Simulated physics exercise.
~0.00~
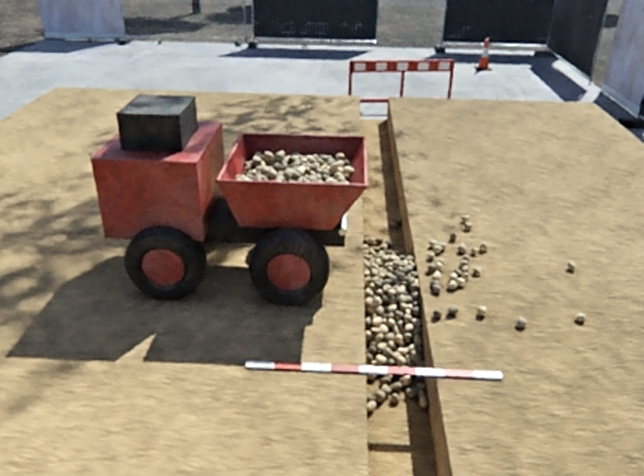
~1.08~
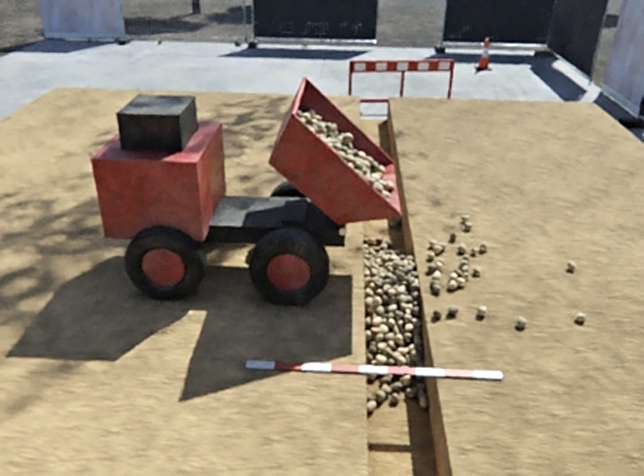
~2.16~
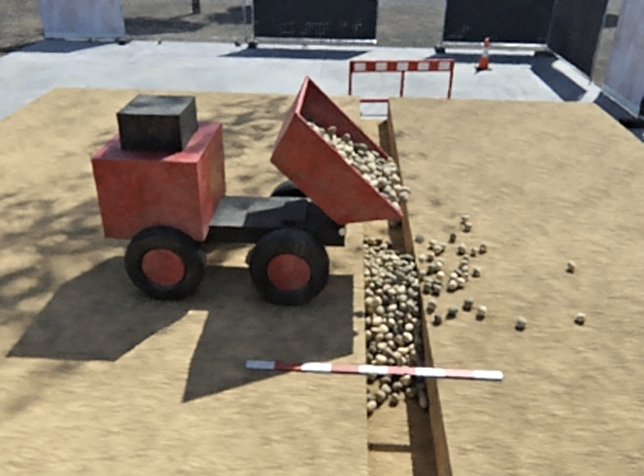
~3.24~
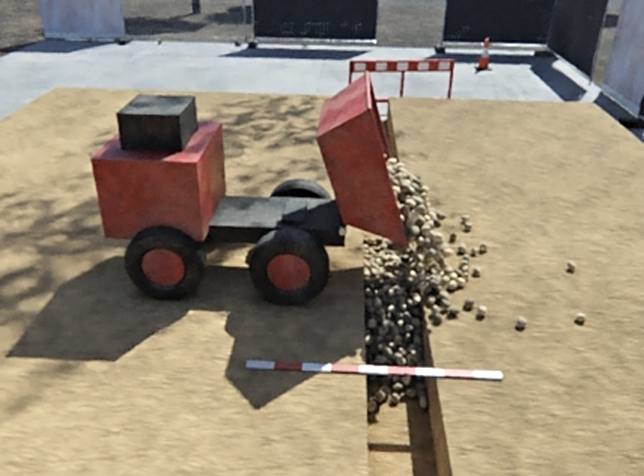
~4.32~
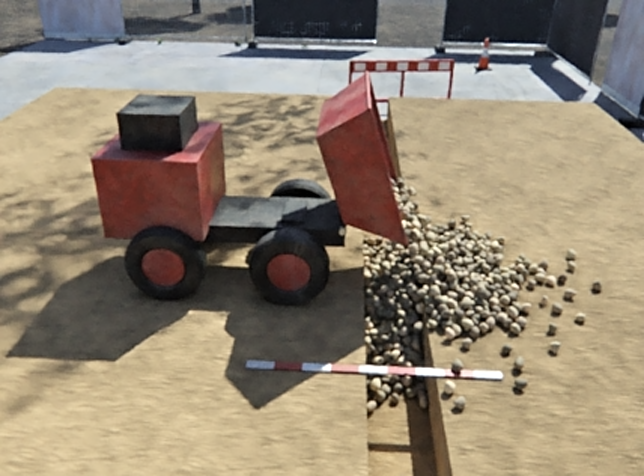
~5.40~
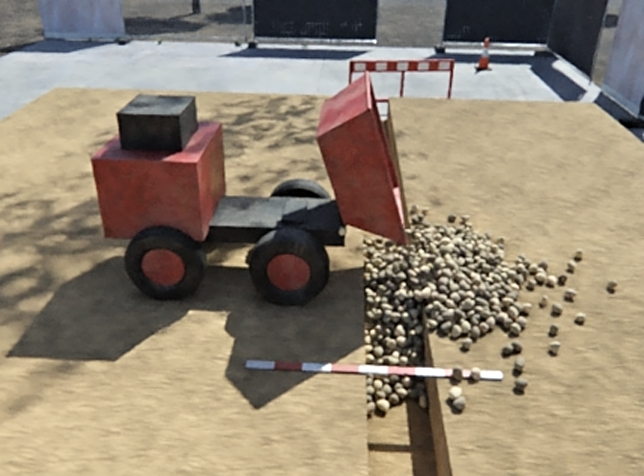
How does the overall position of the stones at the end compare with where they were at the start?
Taken together, the stones end up further to the right and somewhat lower. At the start many sit in the skip, while at the end they all lie in the trench and on the ground to its right.
The red skip of a site dumper tips steeply to the right and pours its load of pale stones over a trench already holding some, then stays raised and empty as the stones lie heaped in the trench and spread across the ground beyond.
